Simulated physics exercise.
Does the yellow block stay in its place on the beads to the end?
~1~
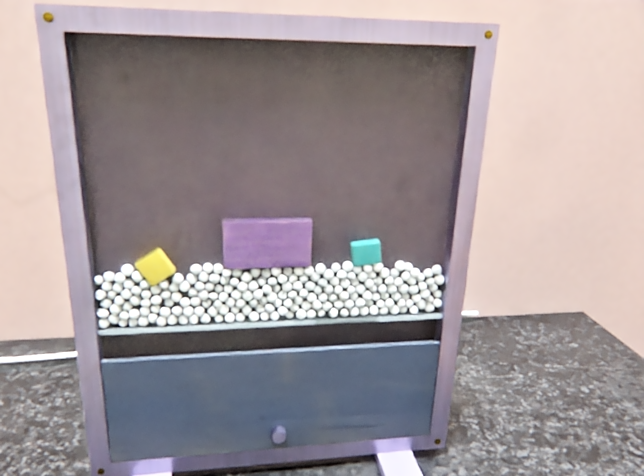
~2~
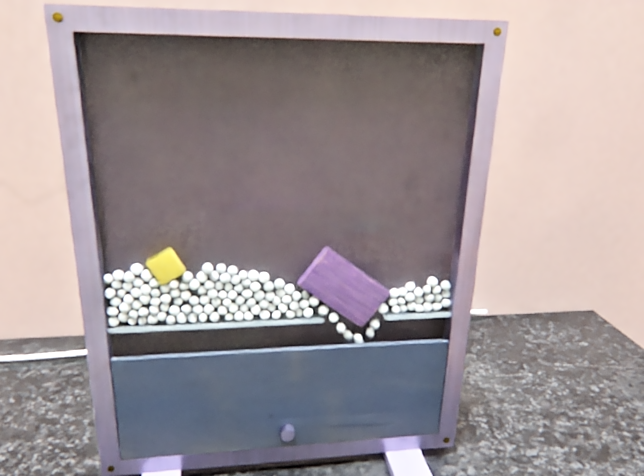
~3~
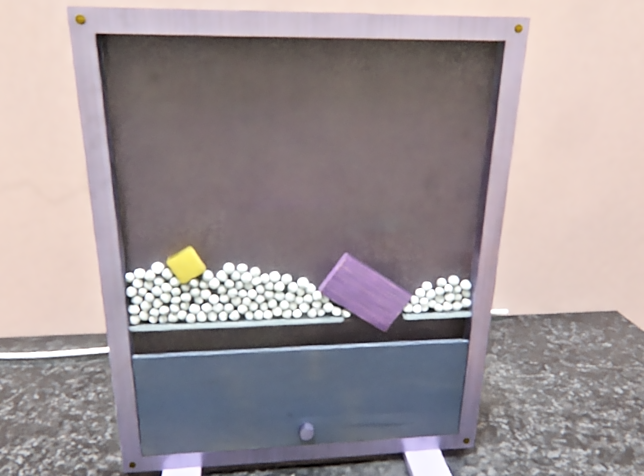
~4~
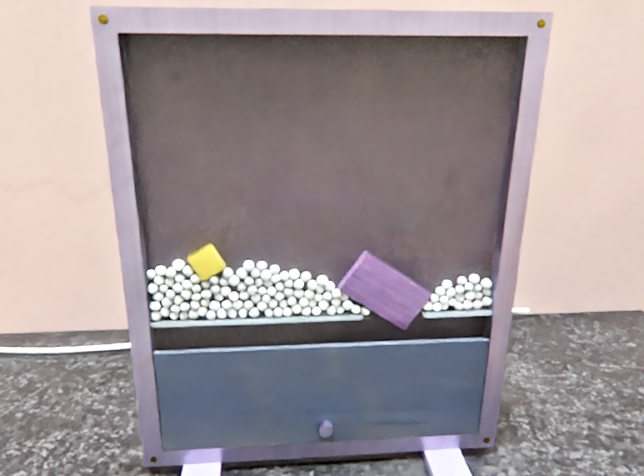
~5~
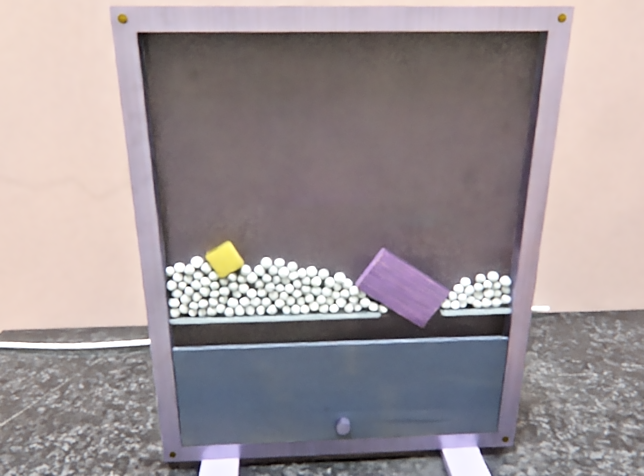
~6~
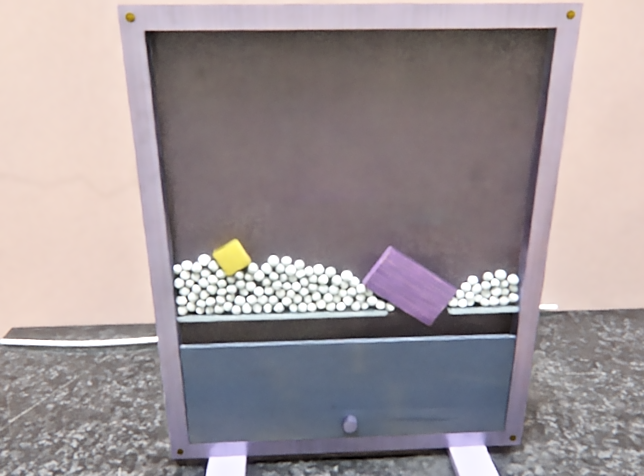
Yes, the yellow block stays put, still resting tilted on top of the white beads at the left side of the case.
